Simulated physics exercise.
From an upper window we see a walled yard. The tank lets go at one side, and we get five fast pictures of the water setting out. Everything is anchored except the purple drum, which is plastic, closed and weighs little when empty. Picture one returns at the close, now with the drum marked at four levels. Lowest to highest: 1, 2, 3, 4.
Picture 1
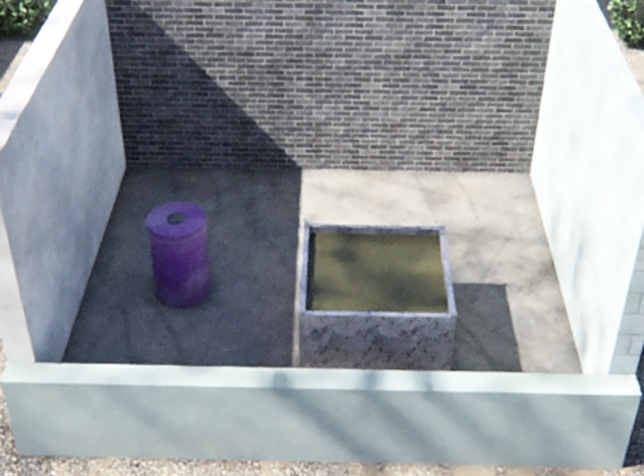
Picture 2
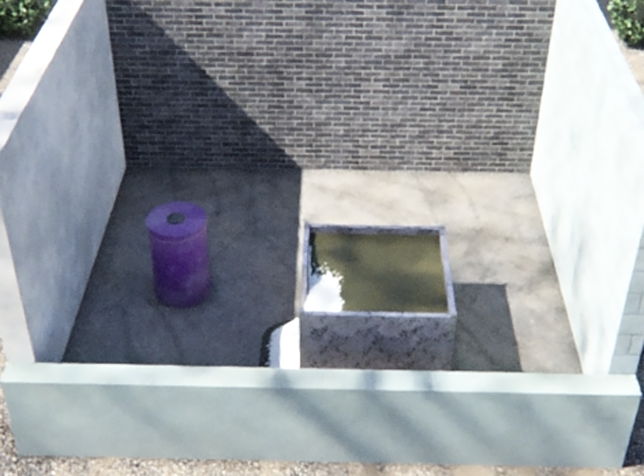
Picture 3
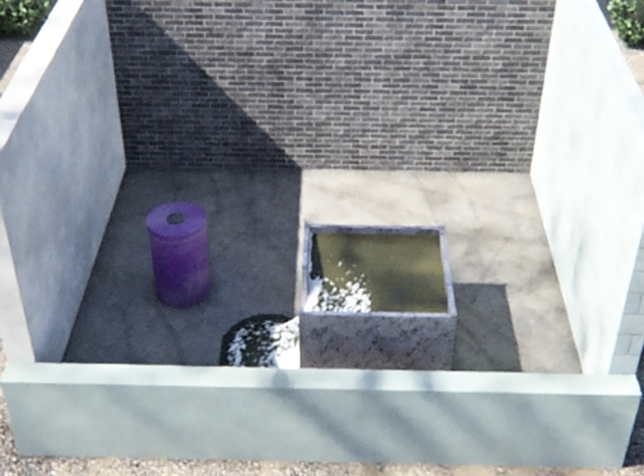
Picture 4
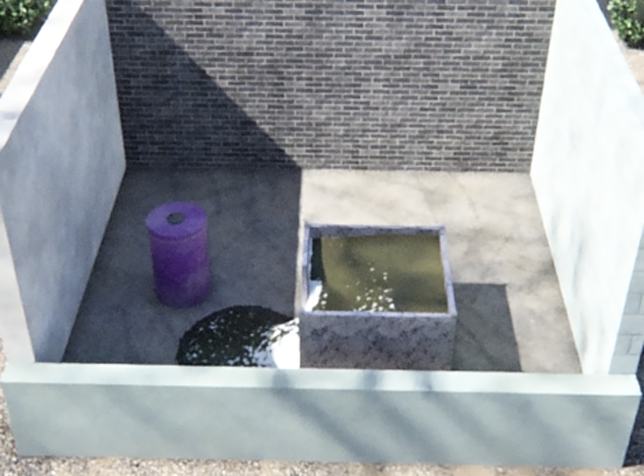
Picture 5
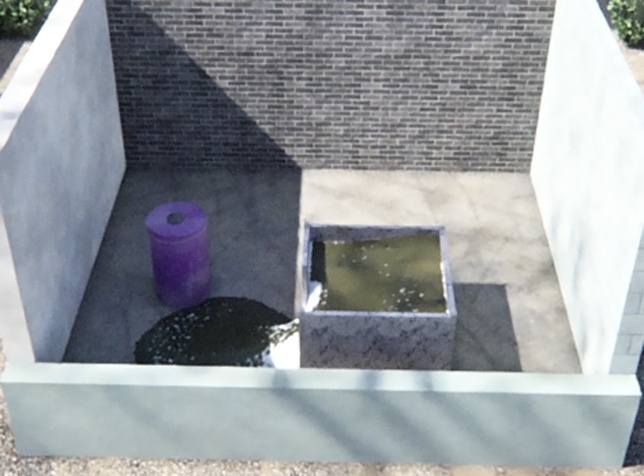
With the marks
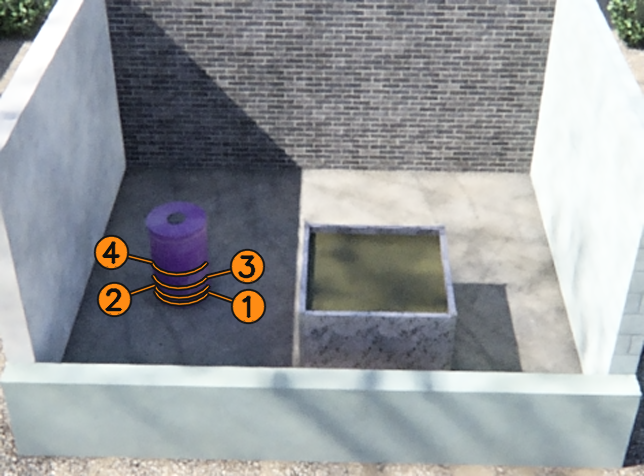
In a walled yard seen from above, a purple drum stands left of a square stone tank full of murky greenish water. White, foamy water appears at the tank's left side and on the ground beside it, then a dark, foam-flecked puddle widens leftward toward the unmoving drum.
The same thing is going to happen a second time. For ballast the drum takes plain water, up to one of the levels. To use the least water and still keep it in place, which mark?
Line 3.
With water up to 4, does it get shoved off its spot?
No.
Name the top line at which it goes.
Here it is line 2.
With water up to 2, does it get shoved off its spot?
Yes, that goes wrong.
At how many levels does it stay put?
Two of the four.
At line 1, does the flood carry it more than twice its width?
Yes.
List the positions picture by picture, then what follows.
In the first frame, lid of the purple drum at (176, 218); tank full, its middle at (375, 274).
In the second frame, 2 % of the ground under water, its edge towards the drum at (272, 336).
In the third frame, 4 % of the ground under water, its edge towards the drum at (239, 330).
In the fourth frame, 7 % of the ground under water, its edge towards the drum at (208, 322).
In the fifth frame, lid of the purple drum at (176, 218); 10 % of the ground under water, its edge towards the drum at (198, 308).
In orange, 1 at (179, 304); 2 at (178, 297); 3 at (177, 288); 4 at (176, 274); from the bottom up 1, 2, 3, 4.
If 1 is chosen, it is pushed about 4 times its own width away.
If 2 is chosen, it is pushed about half its own width away.
If 3 is chosen, it does not move.
If 4 is chosen, it does not move.
